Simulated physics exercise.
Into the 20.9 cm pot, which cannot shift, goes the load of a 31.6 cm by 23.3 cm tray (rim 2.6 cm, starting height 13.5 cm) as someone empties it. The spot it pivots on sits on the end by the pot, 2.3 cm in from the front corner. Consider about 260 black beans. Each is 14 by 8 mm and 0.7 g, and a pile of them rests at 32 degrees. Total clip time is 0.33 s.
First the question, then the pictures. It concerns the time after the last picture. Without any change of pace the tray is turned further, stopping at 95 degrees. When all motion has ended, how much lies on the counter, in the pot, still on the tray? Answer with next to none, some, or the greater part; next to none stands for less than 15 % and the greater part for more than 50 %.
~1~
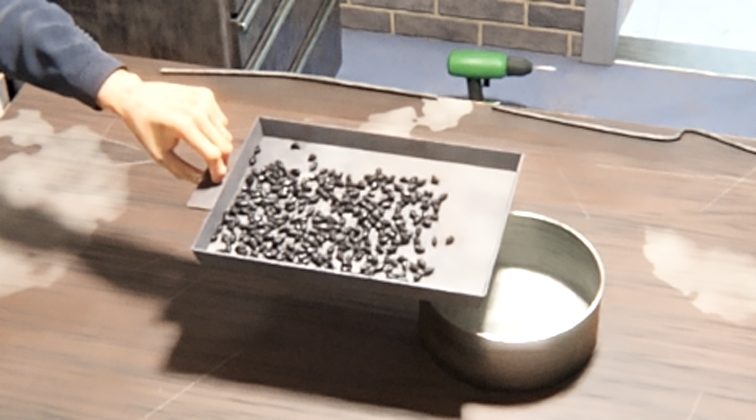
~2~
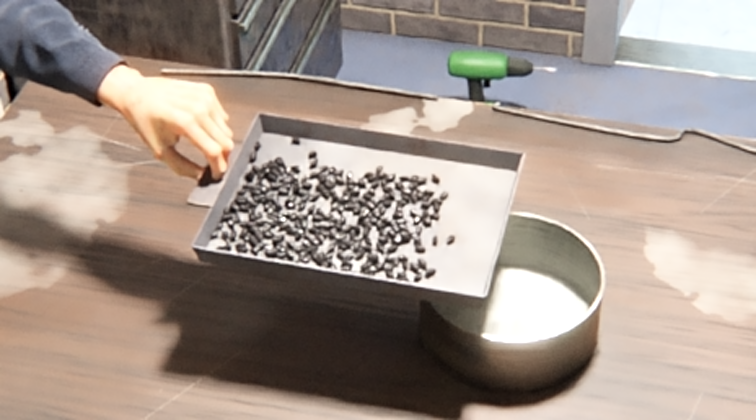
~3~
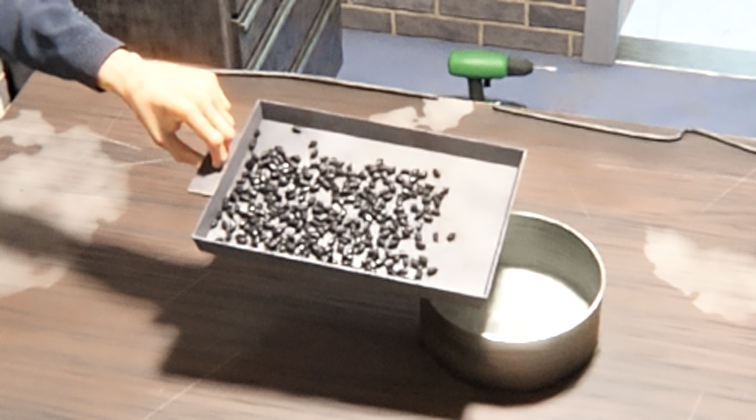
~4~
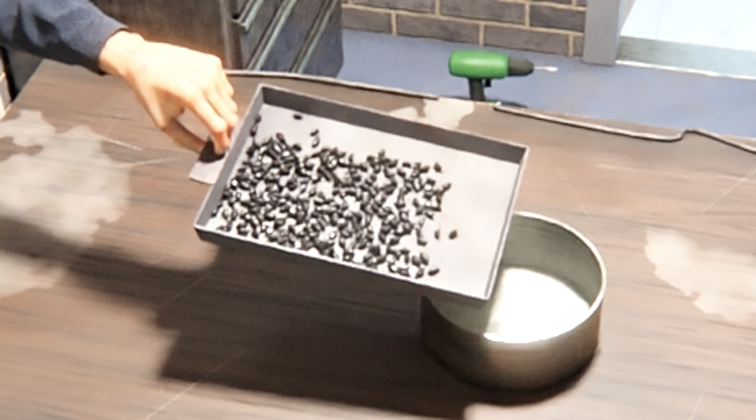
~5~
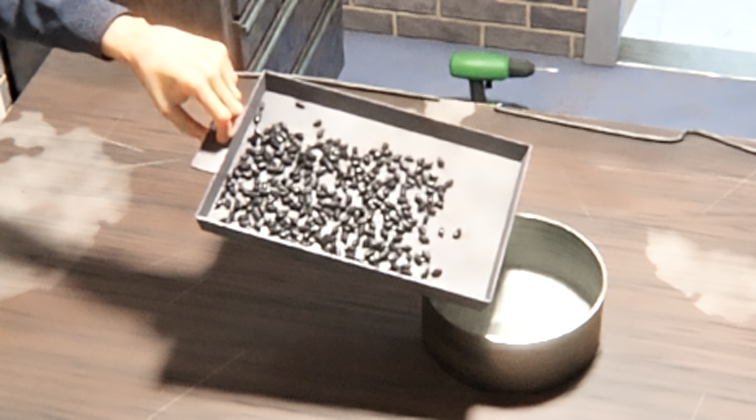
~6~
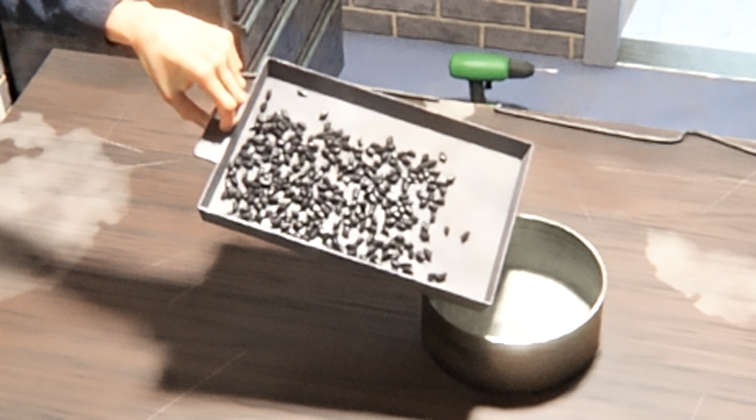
Counter: The greater part; pot: Some; tray: Next to none.
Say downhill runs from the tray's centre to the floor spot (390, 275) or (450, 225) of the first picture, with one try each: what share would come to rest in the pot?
Near 0 and 85 per cent, in that order.
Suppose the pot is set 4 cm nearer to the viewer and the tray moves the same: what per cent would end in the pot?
In that case some 90 per cent.
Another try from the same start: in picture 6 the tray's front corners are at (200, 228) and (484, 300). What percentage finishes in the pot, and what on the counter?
Pot 0; counter 100.
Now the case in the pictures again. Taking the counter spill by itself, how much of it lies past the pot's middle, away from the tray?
I'd put it at close to 90 per cent.
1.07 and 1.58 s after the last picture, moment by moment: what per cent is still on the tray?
Estimates: 65; 5.
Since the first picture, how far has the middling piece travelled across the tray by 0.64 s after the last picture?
17 cm.
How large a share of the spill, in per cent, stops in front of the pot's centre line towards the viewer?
Share: Some 100 %.
Then, 0.64 s after the last picture, tilt 53 degrees; the tray holds 100 %, the pot 0 %.
Then, 1.07 s after the last picture, tilt 78 degrees; the tray holds 65 %, the pot 10 %.
Then, 1.58 s after the last picture, tilt 95 degrees; the tray holds 5 %, the pot 35 %.
In the end, counter 65 %, pot 35 %, tray 0 %.
